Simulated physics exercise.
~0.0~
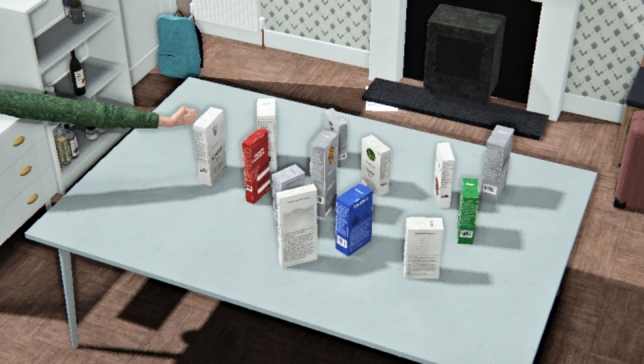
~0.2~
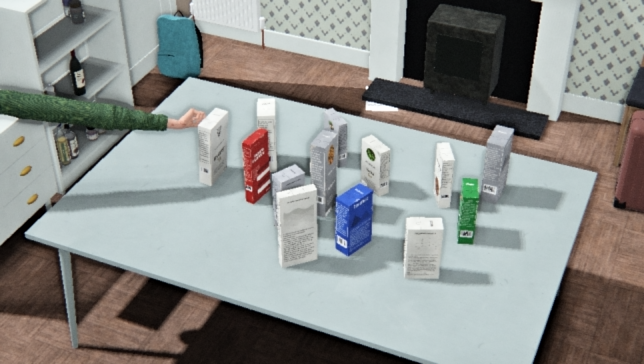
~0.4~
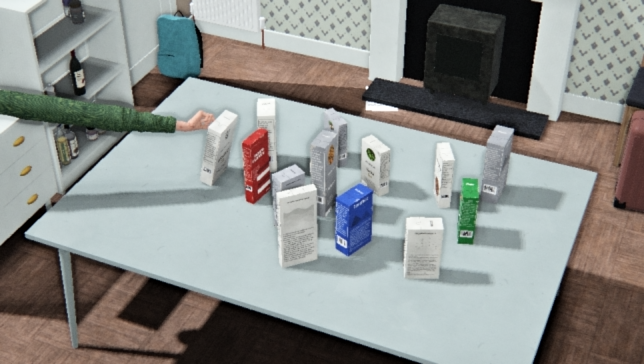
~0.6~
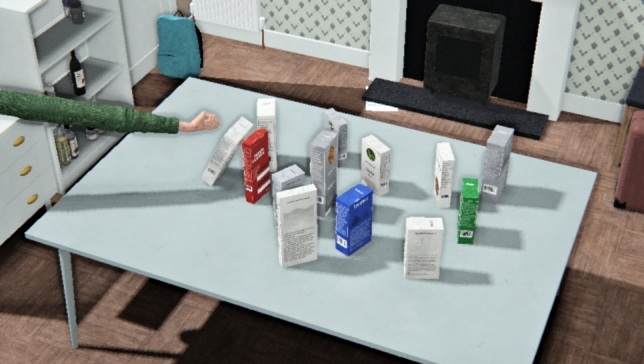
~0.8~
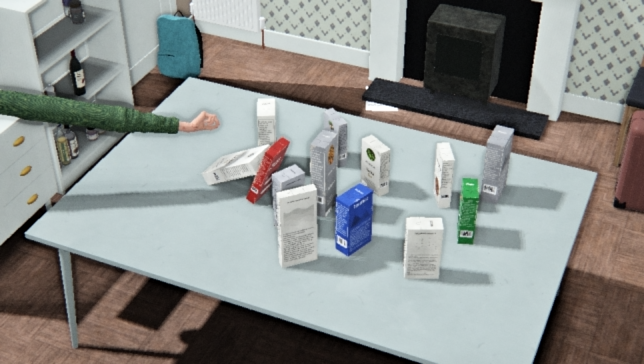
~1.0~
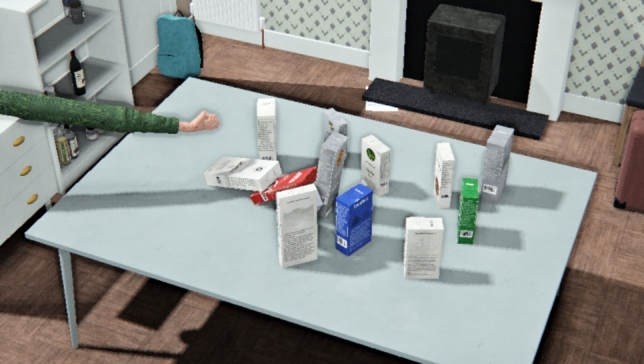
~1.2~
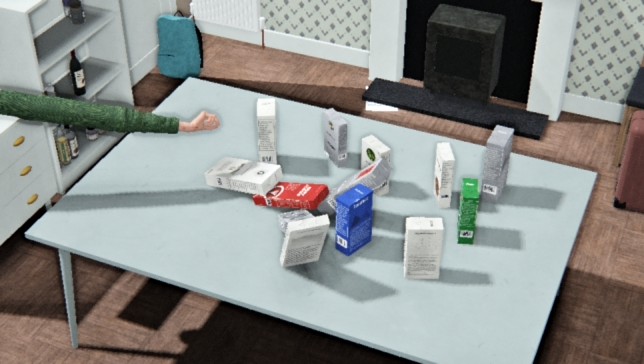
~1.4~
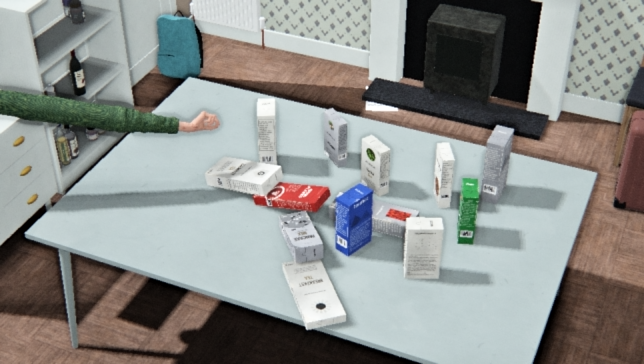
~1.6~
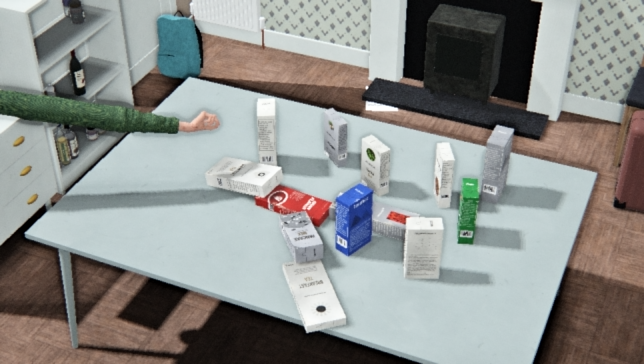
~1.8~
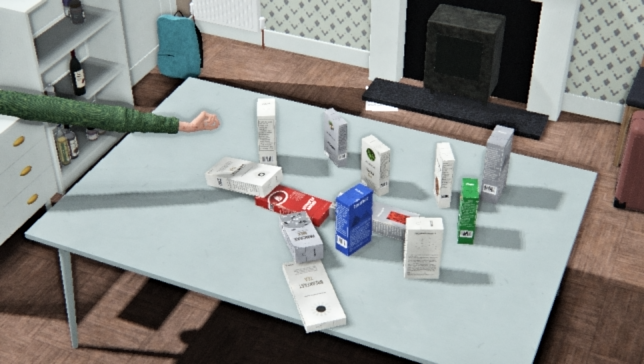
Green-sleeved arm tipping a white box on a table, toppling the red box and three others while blue and green stay standing.
